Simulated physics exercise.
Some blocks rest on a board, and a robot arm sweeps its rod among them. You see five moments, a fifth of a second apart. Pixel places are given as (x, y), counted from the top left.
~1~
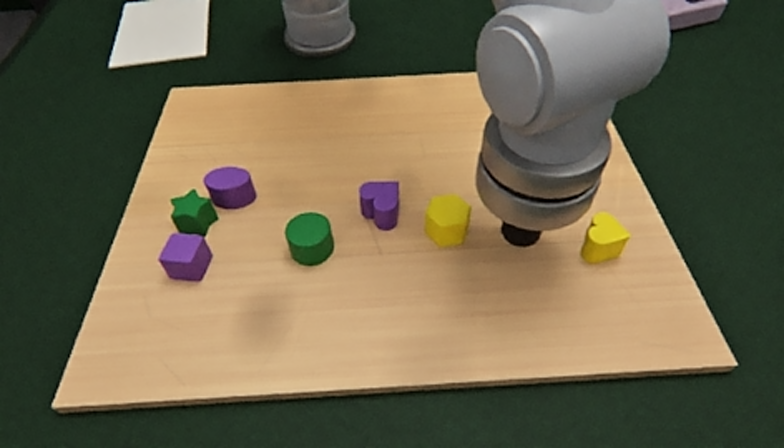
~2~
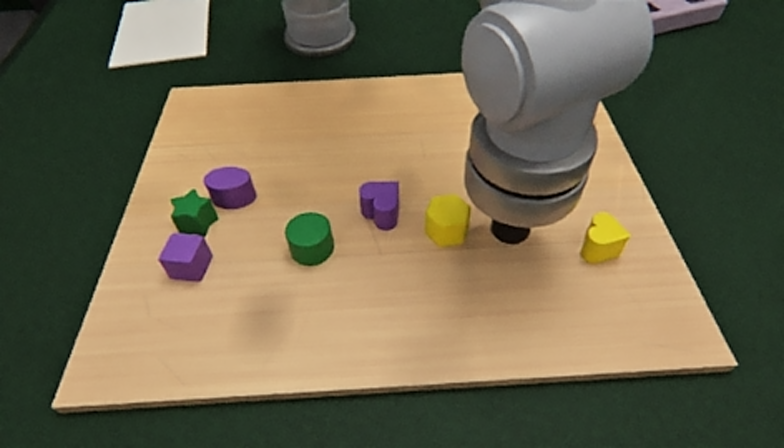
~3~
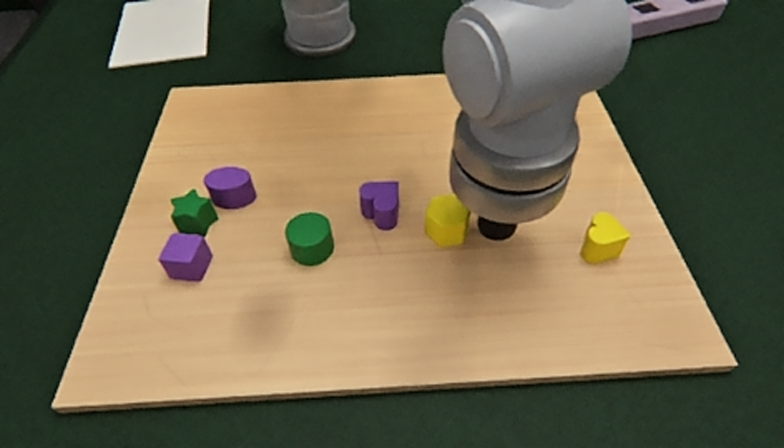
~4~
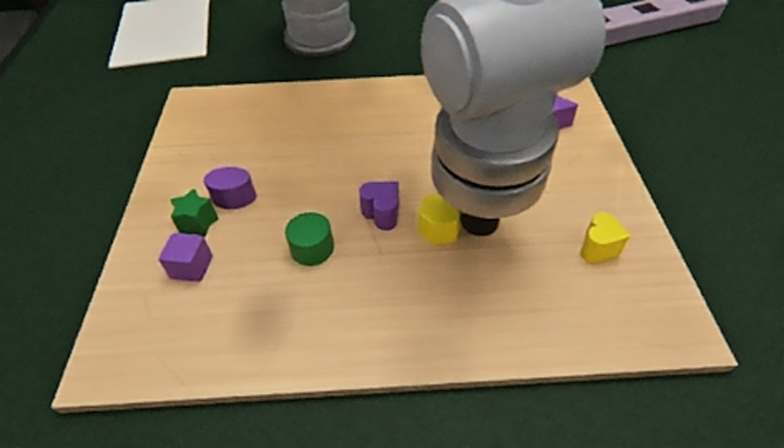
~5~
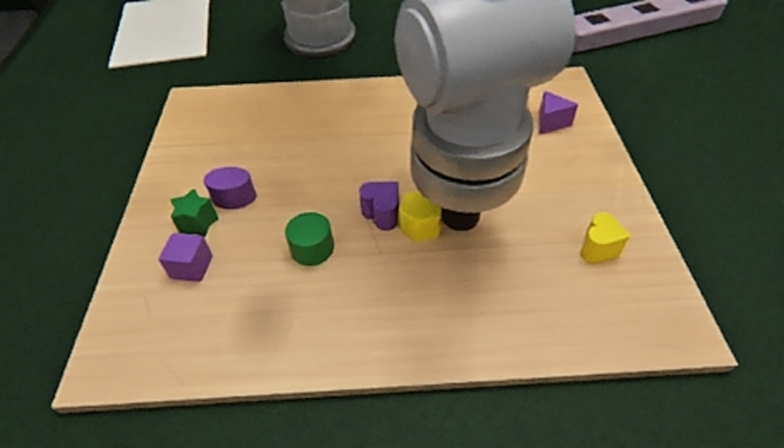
In this clip, a robot arm above a wooden board of purple, green and yellow blocks moves its rod left toward the yellow hexagon, then pushes the hexagon left beside the purple heart, while the other blocks stay still.
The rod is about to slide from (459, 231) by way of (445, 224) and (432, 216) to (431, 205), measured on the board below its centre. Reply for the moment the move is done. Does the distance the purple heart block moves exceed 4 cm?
I'd say no.
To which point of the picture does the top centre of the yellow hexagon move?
It is at (392, 194).
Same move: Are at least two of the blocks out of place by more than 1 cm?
Yes
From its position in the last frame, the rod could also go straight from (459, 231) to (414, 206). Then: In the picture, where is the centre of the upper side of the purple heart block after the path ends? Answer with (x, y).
Its top centre is at about (338, 189).
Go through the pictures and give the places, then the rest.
Tip of the rod at (520, 233), middles of tops, purple heart block at (381, 193), yellow hexagon at (449, 209), in the first picture.
Rod at (510, 231), nothing pushed, in the second picture.
Rod at (496, 227), nothing pushed, in the third picture.
Rod at (480, 223), yellow hexagon at (441, 208), in the fourth picture.
Rod at (461, 218), purple heart block at (381, 193), yellow hexagon at (422, 204), in the fifth picture.
On the path given first. Halfway along, rod at (438, 208); purple heart block at (363, 191); yellow hexagon at (399, 198), turned 10° anticlockwise.
At the end, rod at (431, 192); purple heart block at (355, 190); yellow hexagon at (392, 194), turned 15° anticlockwise.
